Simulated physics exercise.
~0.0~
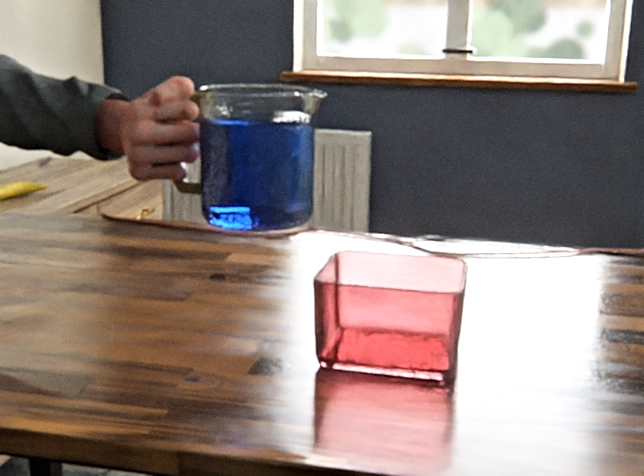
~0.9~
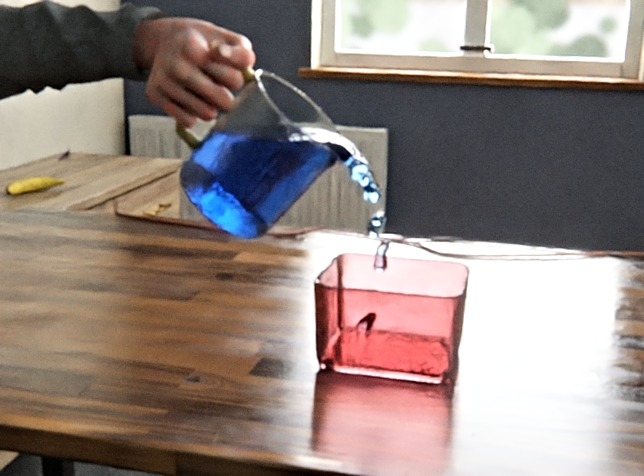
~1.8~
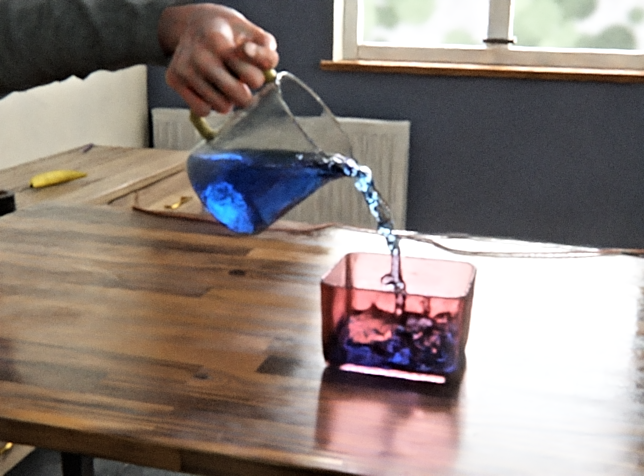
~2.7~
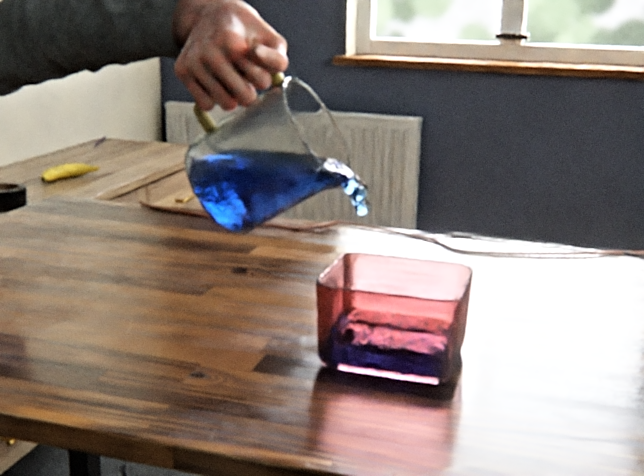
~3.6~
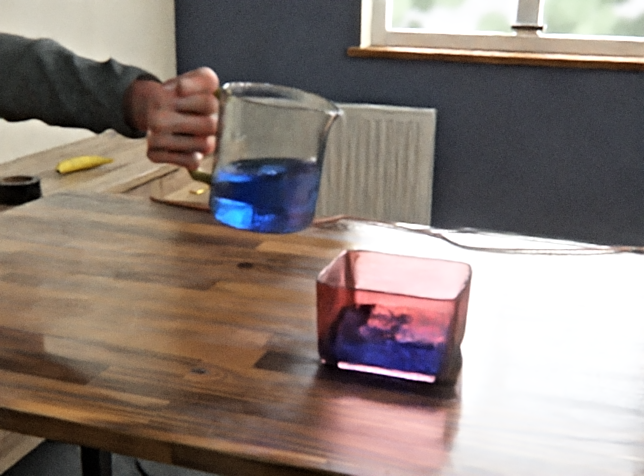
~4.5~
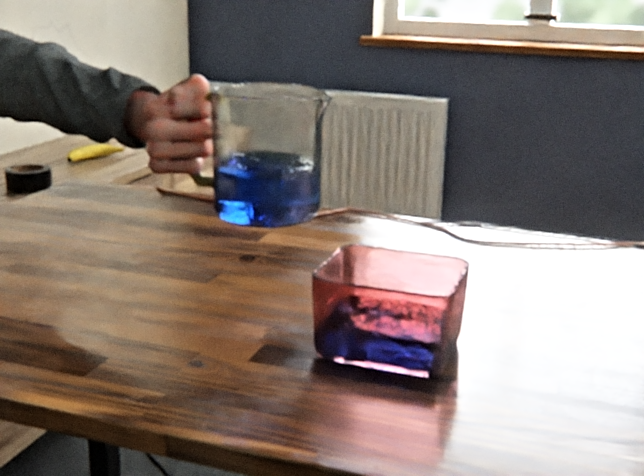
A hand tilts a glass pitcher, pours blue water into a red tub, and levels it.
